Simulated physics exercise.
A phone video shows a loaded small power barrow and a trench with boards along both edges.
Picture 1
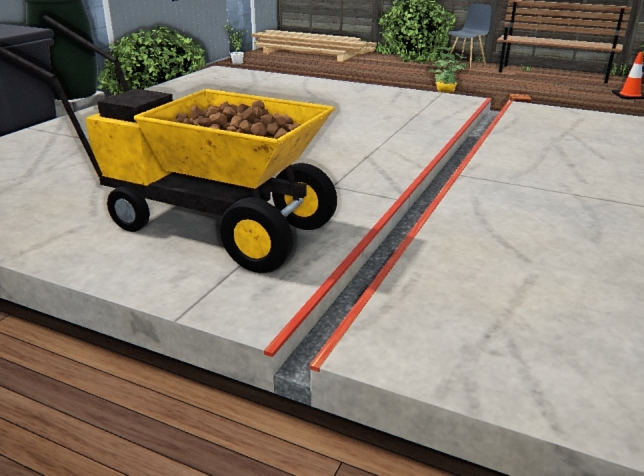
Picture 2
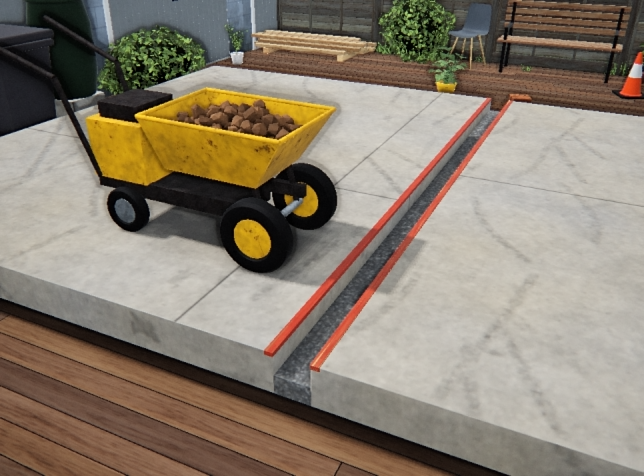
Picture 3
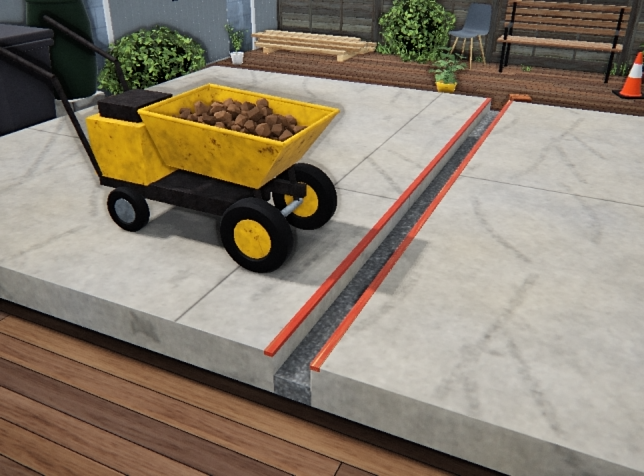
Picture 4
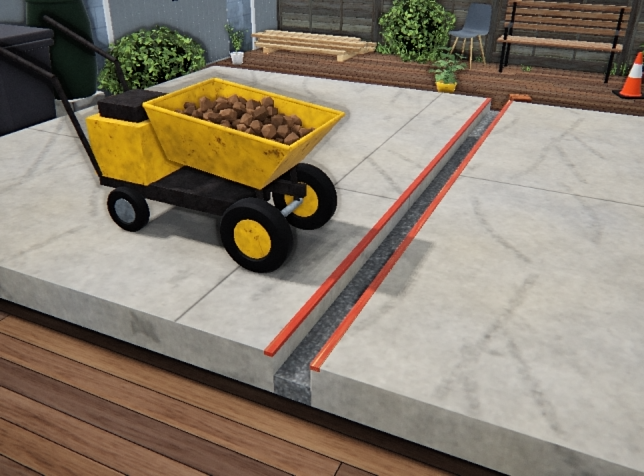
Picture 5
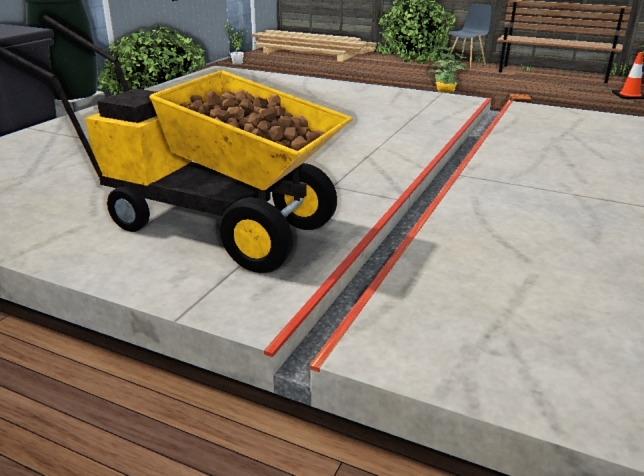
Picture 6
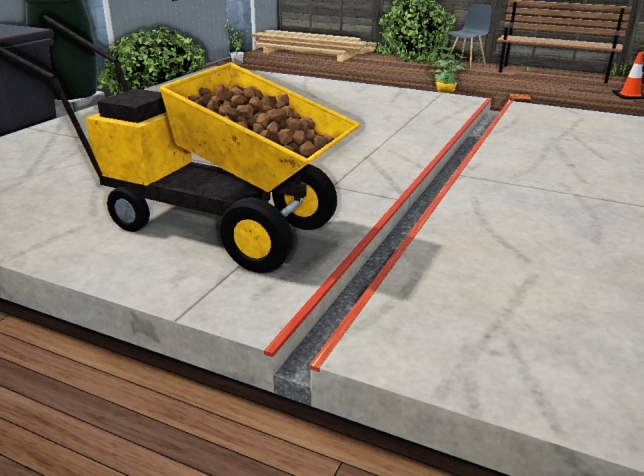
A yellow power barrow with black wheels and yellow hubs, loaded with brown clods, stands at the left on a pale concrete slab, seen from slightly above. To its right, a narrow dark trench edged with orange-red boards crosses the slab, with wooden decking in front and a bench behind. The skip gradually tilts toward the right, its back rising, while the wheels and the camera stay still.
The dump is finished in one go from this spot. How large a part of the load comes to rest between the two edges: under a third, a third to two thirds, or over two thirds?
I expect a trench portion lower than one third.
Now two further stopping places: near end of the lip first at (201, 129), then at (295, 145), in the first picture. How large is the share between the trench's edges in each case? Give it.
40 per cent, then 0 per cent.
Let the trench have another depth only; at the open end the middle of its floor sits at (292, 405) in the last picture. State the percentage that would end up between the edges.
I'd say around 10 in a hundred.
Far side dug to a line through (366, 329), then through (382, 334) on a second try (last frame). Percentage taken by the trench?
The first try comes out at 50 percent and the second at 60 percent.
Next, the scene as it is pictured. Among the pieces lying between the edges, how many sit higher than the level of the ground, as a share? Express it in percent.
Estimate: Near 5 per cent.
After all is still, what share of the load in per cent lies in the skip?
About 5 per cent.
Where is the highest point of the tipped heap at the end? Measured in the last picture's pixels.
The peak ends up near (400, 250).
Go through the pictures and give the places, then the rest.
Lip of the skip at (278, 142), level; top of the load at (223, 123), clay clods; first edge of the trench at (303, 311); far edge at (346, 324), the trench under half as wide as the skip, and about half as deep as wide, in the first picture.
Lip of the skip at (279, 143), level; top of the load at (224, 122), in the second picture.
Lip of the skip at (284, 145), tipped barely; top of the load at (227, 120), in the third picture.
Lip of the skip at (290, 149), tipped a little; top of the load at (228, 118), in the fourth picture.
Lip of the skip at (298, 154), tipped a little; top of the load at (235, 115), in the fifth picture.
Lip of the skip at (307, 162), tipped clearly; top of the load at (231, 106); first edge of the trench at (303, 311); far edge at (346, 324), in the sixth picture.
Soon after the last picture, skip tipped steeply; all in the skip.
A little later, skip tipped right over; most in the skip; a small part beyond it; a stray few falling.
Later still, skip tipped right over; about a third in the skip; a stray few in or heaped over the trench; about two thirds beyond it; a stray few falling.
By the end, skip tipped right over; a small part in the skip; a small part in or heaped over the trench; most beyond it.
